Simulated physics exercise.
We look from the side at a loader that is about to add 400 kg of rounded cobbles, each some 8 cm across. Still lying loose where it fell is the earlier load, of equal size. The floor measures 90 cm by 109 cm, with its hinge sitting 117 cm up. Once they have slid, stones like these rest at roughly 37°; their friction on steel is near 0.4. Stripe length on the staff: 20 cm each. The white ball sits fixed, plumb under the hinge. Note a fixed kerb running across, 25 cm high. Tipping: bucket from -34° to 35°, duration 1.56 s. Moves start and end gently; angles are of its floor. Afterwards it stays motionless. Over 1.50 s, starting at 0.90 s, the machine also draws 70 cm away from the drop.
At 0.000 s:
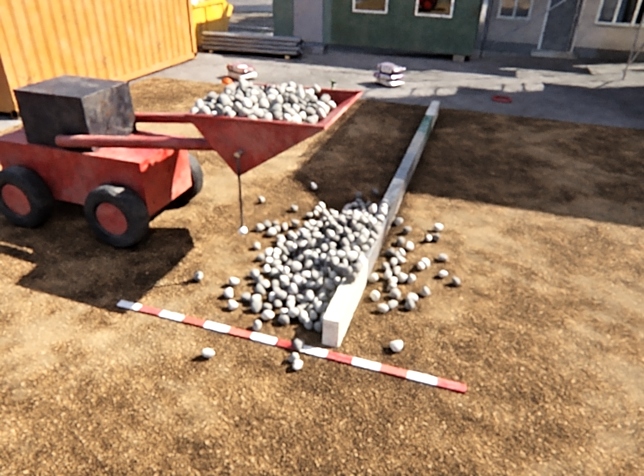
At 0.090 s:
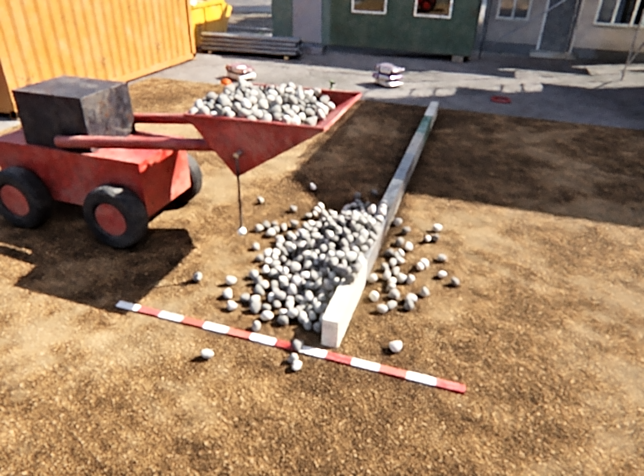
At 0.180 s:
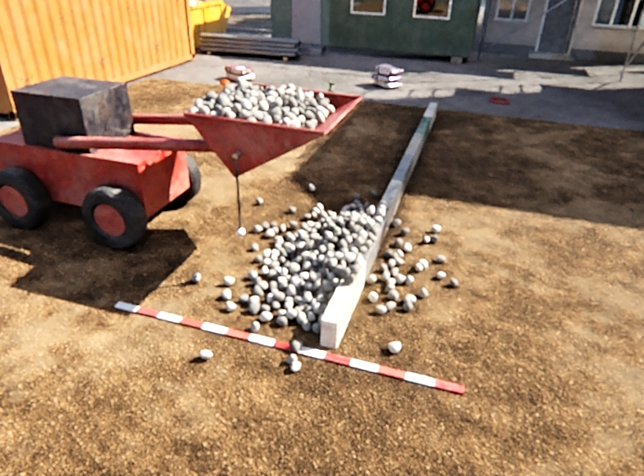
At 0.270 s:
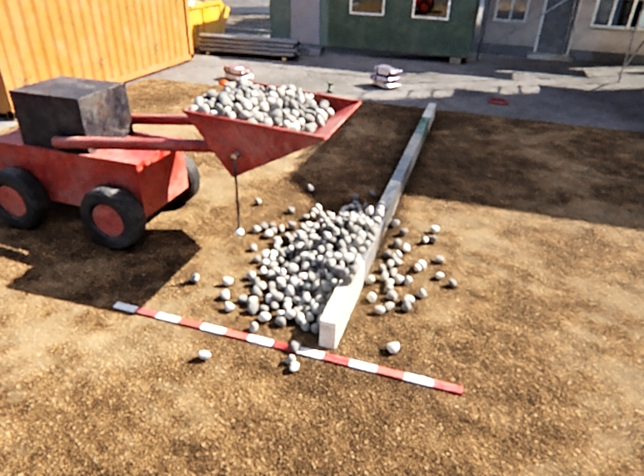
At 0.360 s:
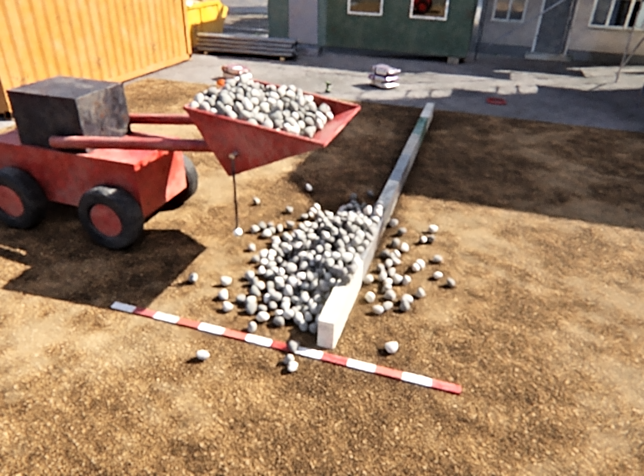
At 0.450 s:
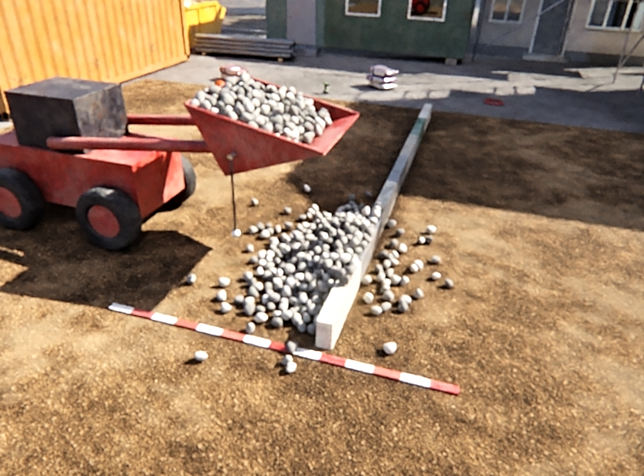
The red loader's stone-filled bucket slowly tilts slightly down to the right beside loose grey cobbles.
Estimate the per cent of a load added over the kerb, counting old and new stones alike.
Roughly 3 per cent of a load is added.
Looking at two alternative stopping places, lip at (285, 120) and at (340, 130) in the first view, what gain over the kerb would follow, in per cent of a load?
The first would add around 0 per cent, the second around 15 per cent.
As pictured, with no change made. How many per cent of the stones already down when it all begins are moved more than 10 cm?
About 10 %.
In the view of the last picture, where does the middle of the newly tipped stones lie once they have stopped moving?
The middle ends up near (298, 238).
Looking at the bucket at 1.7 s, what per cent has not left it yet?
Close to 30 in a hundred is still held.
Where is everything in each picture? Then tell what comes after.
In the first picture, lip at (326, 128), floor tilted -34°, highest stones at (260, 92). The earlier load is highest near (361, 228), 35 cm above ground level, 95 % on this side of the kerb, 6 % over the kerb.
In the second picture, the bucket is at -33°, its lip at (325, 129); the top of the load is at (259, 92); the stones move at 0.1 m/s on average.
In the third picture, lip at (325, 133), floor tilted -31°, highest stones at (252, 91); the stones move at 0.1 m/s on average.
In the fourth picture, lip at (325, 139), floor tilted -29°, highest stones at (248, 89); the stones move at 0.2 m/s on average.
In the fifth picture, lip at (325, 145), floor tilted -25°, highest stones at (240, 86); the stones move at 0.2 m/s on average.
In the sixth picture, the bucket is at -20°, its lip at (324, 154); the top of the load is at (240, 84); the stones move at 0.2 m/s on average.
After 1.2 s the floor is at 24°; in per cent of one load, 98 in the bucket, 97 on this side of the kerb, 6 over the kerb; the foremost stones are at (428, 267).
After 1.7 s the floor is at 35°; in per cent of one load, 28 in the bucket, 166 on this side of the kerb, 7 over the kerb; the foremost stones are at (428, 267).
After 2.8 s the floor is at 35°; in per cent of one load, 0 in the bucket, 192 on this side of the kerb, 9 over the kerb; the foremost stones are at (429, 263).
After 5.4 s the floor is at 35°; in per cent of one load, 0 in the bucket, 192 on this side of the kerb, 9 over the kerb; the foremost stones are at (429, 263). Net gain over the kerb, 3.
